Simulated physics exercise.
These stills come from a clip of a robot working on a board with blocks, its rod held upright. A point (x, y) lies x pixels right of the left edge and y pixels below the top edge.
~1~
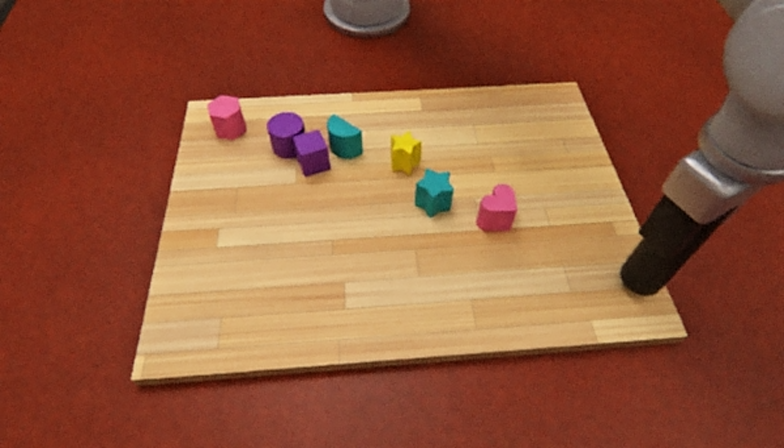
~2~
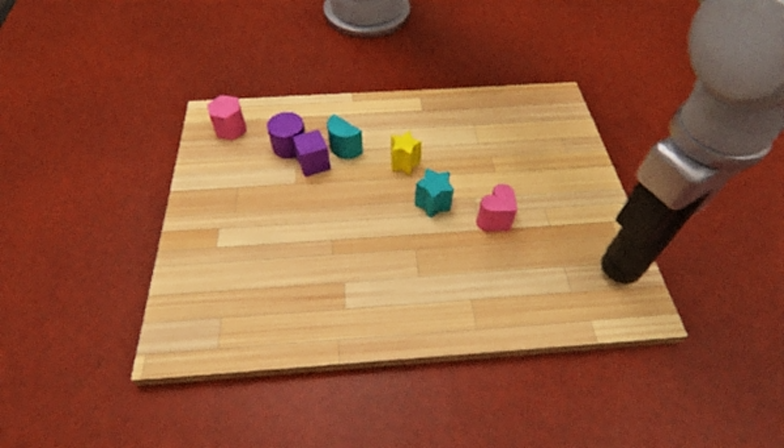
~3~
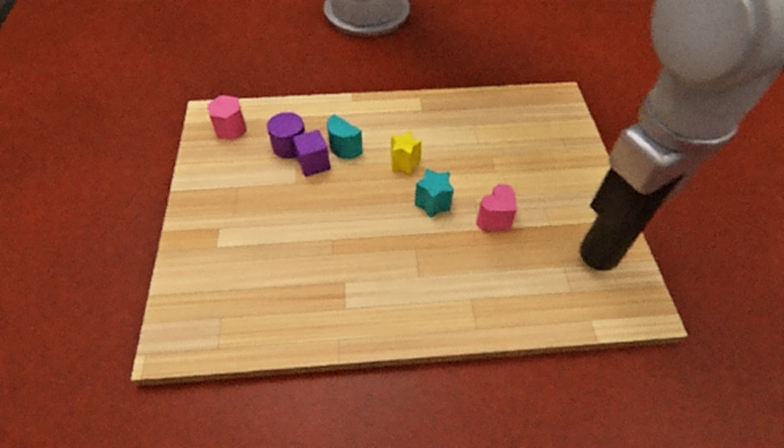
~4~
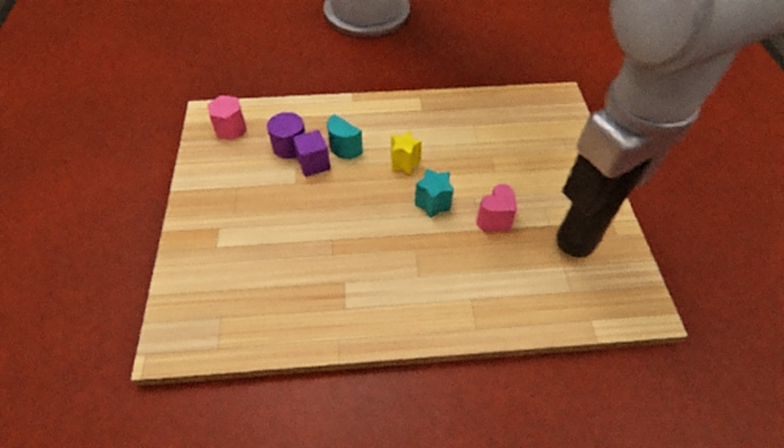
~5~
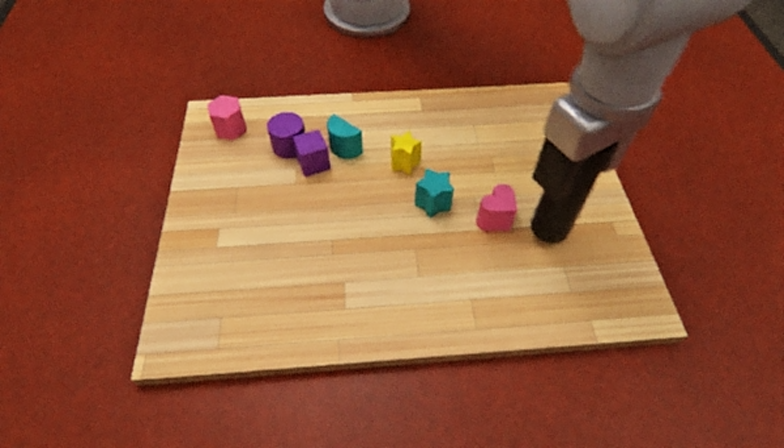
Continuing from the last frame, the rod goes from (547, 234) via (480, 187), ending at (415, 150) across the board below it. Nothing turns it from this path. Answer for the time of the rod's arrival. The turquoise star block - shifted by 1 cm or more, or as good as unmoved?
From what I can tell, it will keep its place.
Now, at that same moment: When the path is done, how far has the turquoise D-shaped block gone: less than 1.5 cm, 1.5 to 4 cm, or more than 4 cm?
Final distance: Less than 1.5 cm.
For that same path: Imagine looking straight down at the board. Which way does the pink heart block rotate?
Spins counterclockwise.
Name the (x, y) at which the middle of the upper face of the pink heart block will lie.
The middle of its upper face will lie at (478, 193).
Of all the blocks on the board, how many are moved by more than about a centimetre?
My best guess is that a pair of blocks move over 1 cm.
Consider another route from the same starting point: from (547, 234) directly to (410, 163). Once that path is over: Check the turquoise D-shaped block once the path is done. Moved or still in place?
Still in place.
On the path given first. One third of the way, rod at (503, 195); pink heart block at (480, 193), turned 40° anticlockwise.
Two thirds of the way, rod at (458, 167); pink heart block at (478, 193), turned 45° anticlockwise.
At the end, rod at (416, 144); turquoise D-shaped block still; yellow star block at (390, 140), turned 55° anticlockwise; turquoise star block still; pink heart block at (478, 193), turned 45° anticlockwise.
